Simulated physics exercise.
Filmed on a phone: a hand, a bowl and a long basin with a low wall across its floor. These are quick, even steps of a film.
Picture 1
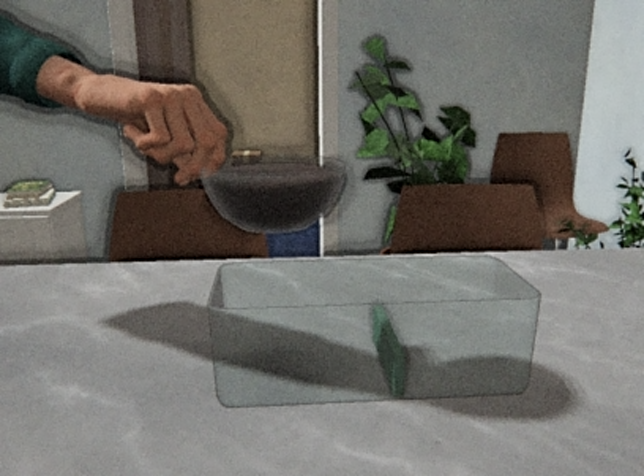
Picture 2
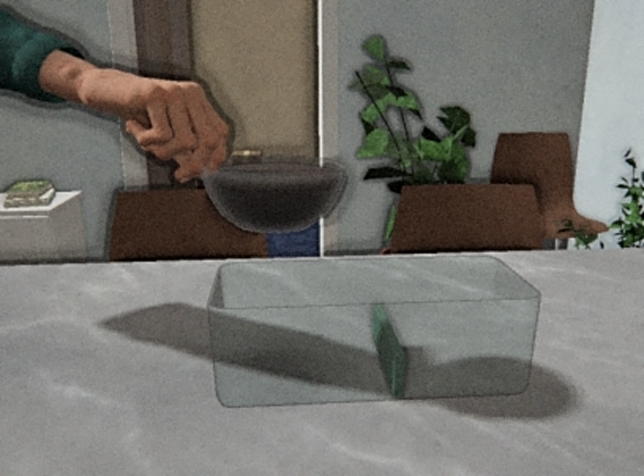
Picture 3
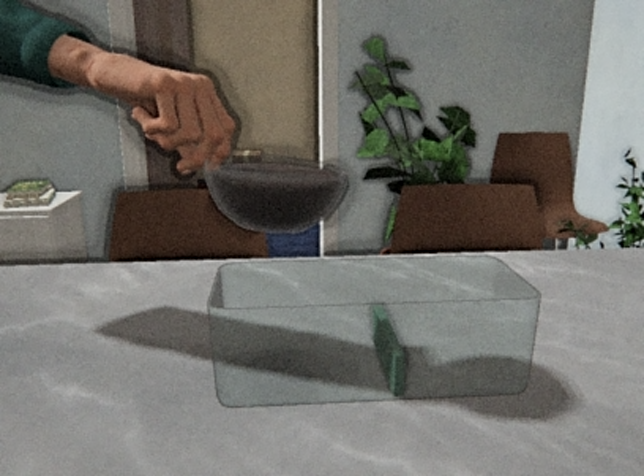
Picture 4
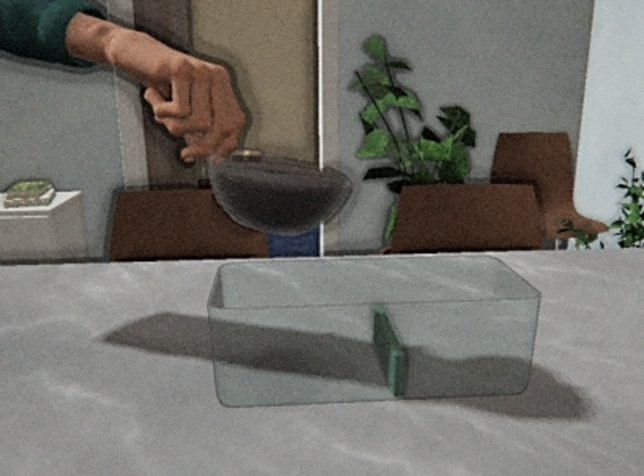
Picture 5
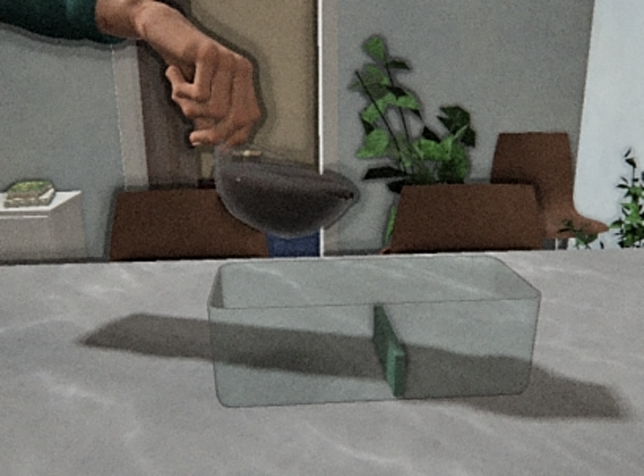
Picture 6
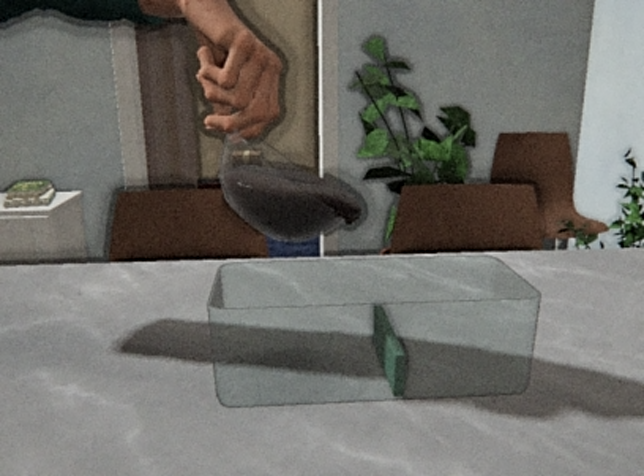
To begin with, a hand in a green sleeve holds a dark, see-through bowl almost level above a clear long basin with a low green wall across its floor. The hand then shifts right and rises, tilting the bowl steadily down to the right while its shadow stretches across the table.
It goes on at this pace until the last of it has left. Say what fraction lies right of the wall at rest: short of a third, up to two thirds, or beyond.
The share right of the wall is under a third.
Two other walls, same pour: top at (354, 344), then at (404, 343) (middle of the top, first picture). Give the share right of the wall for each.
Roughly 65 per cent, and 35 per cent.
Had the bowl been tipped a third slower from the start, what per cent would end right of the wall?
Near 40 %.
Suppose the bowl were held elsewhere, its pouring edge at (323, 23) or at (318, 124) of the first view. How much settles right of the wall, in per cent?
Roughly 35 per cent, and 10 per cent.
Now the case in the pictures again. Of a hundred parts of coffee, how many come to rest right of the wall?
Some 25 per cent.
A moment on, the bowl is tipped right over and 1 per cent is still to pour, 68 is left of the wall and 25 right of it.
Next, the bowl is tipped right over and 0 per cent is still to pour, 65 is left of the wall and 24 right of it.
Then the bowl is tipped right over and 0 per cent is still to pour, 68 is left of the wall and 24 right of it.
Later the bowl is tipped right over and 0 per cent is still to pour, 68 is left of the wall and 25 right of it.
Finally, 68 per cent lies left of the wall, 25 right of it and 7 outside.
